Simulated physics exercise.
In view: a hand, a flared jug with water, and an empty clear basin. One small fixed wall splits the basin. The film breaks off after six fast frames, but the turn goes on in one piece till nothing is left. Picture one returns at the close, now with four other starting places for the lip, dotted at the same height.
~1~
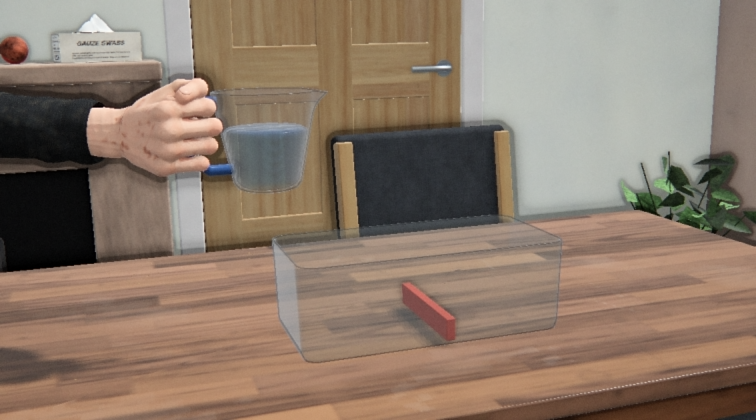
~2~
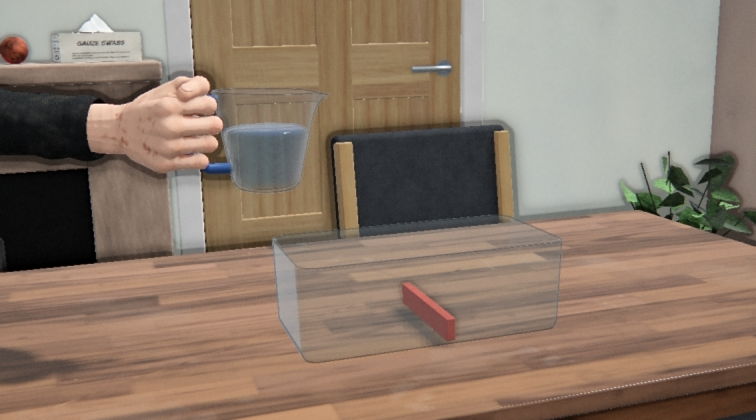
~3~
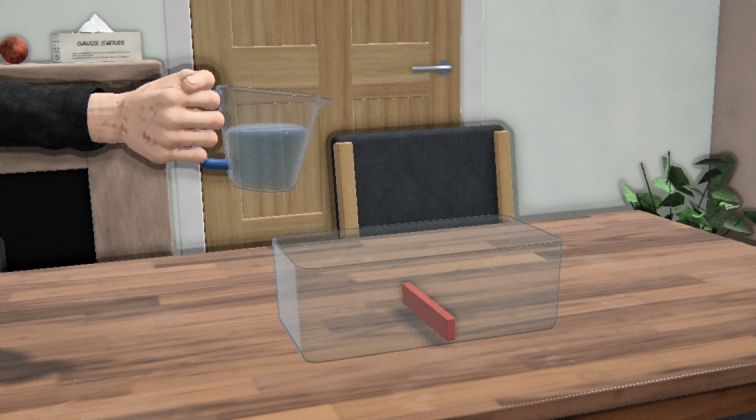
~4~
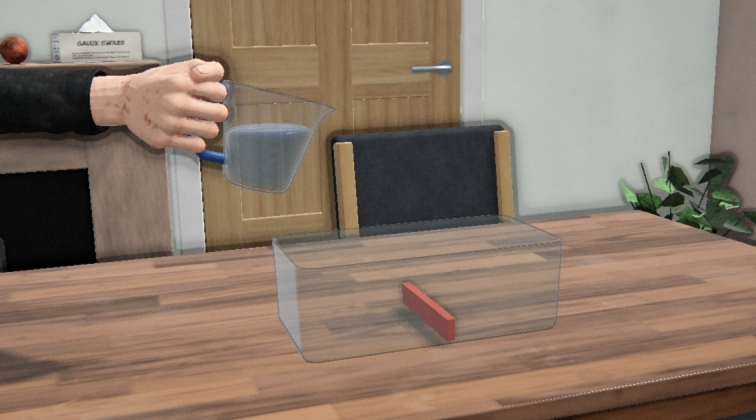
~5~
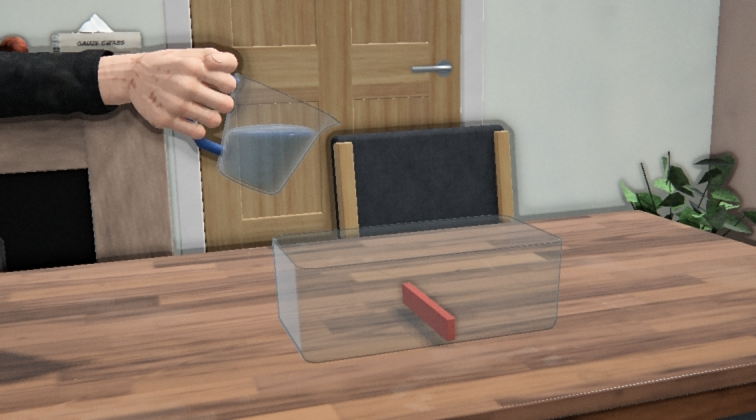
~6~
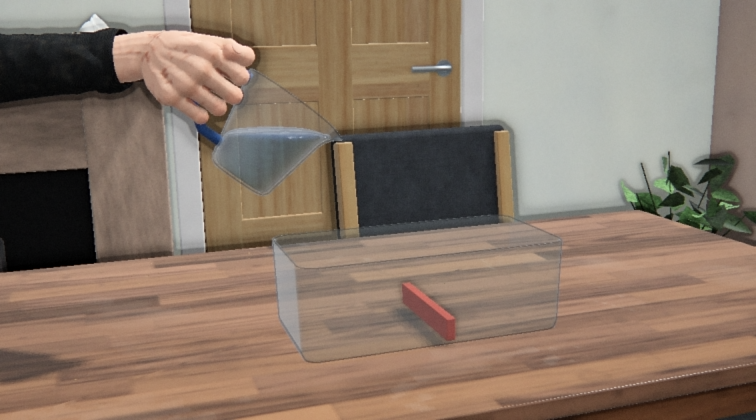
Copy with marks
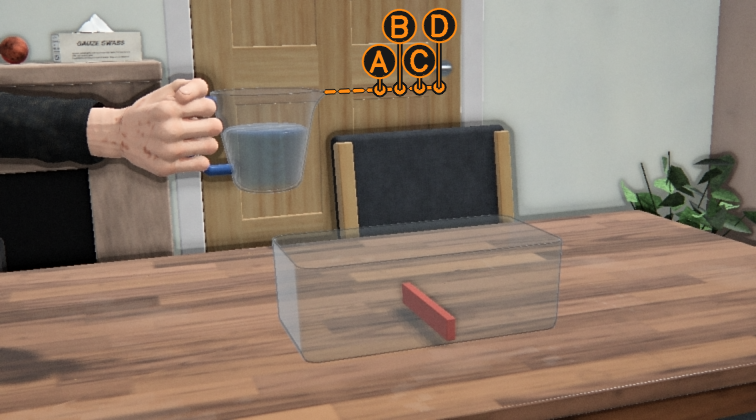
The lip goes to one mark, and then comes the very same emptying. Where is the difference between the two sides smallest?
Choose A.
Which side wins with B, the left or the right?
More ends on the right.
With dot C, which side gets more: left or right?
The right one.
On the marked copy, A at (379, 89); B at (399, 88); C at (419, 88); D at (439, 87).
Choosing A, about 54 % ends left of the wall and 45 % right of it.
Choosing B, about 19 % ends left of the wall and 80 % right of it.
Choosing C, about 8 % ends left of the wall and 91 % right of it.
Choosing D, about 11 % ends left of the wall and 87 % right of it.
